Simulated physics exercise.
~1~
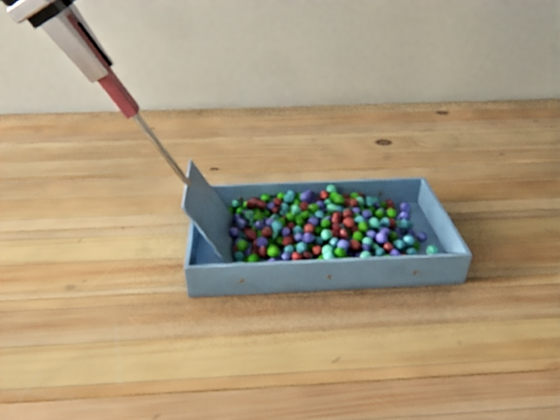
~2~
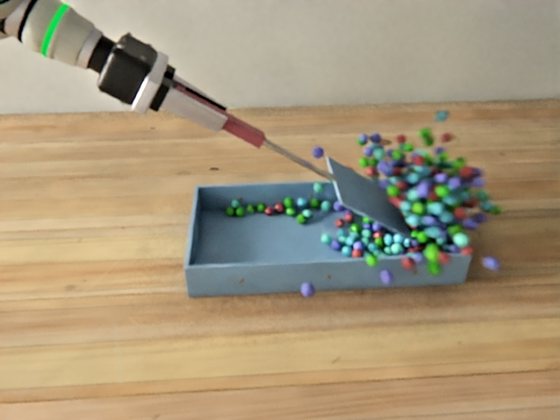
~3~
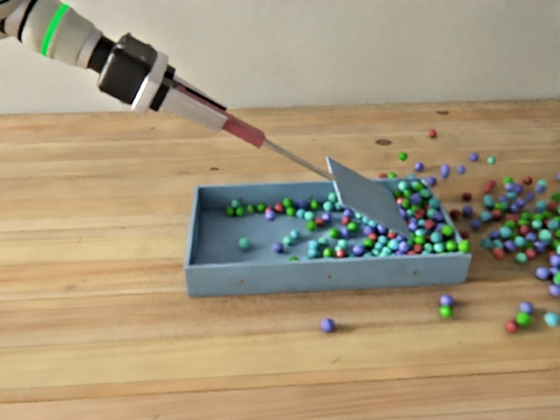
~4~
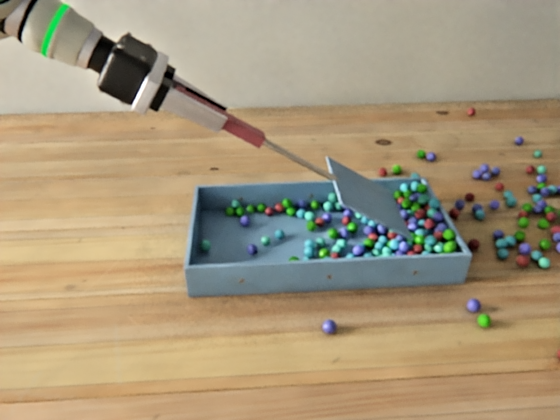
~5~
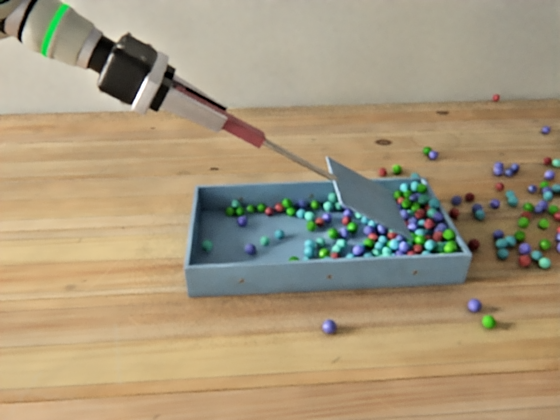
At the start, a robot arm holds a flat turner blade at the left end of a blue-grey tray heaped with small red, green, blue and purple balls on a wooden table. The arm sweeps the blade rightward through the heap, tilting it flatter as it goes. Balls pile up ahead of it and burst over the right end in a dense spray. The blade stops toward the right side while the flung balls scatter across the table and some in the tray roll back leftward. Finally, many balls remain in the tray, mostly around the still blade, with many others strewn outside.
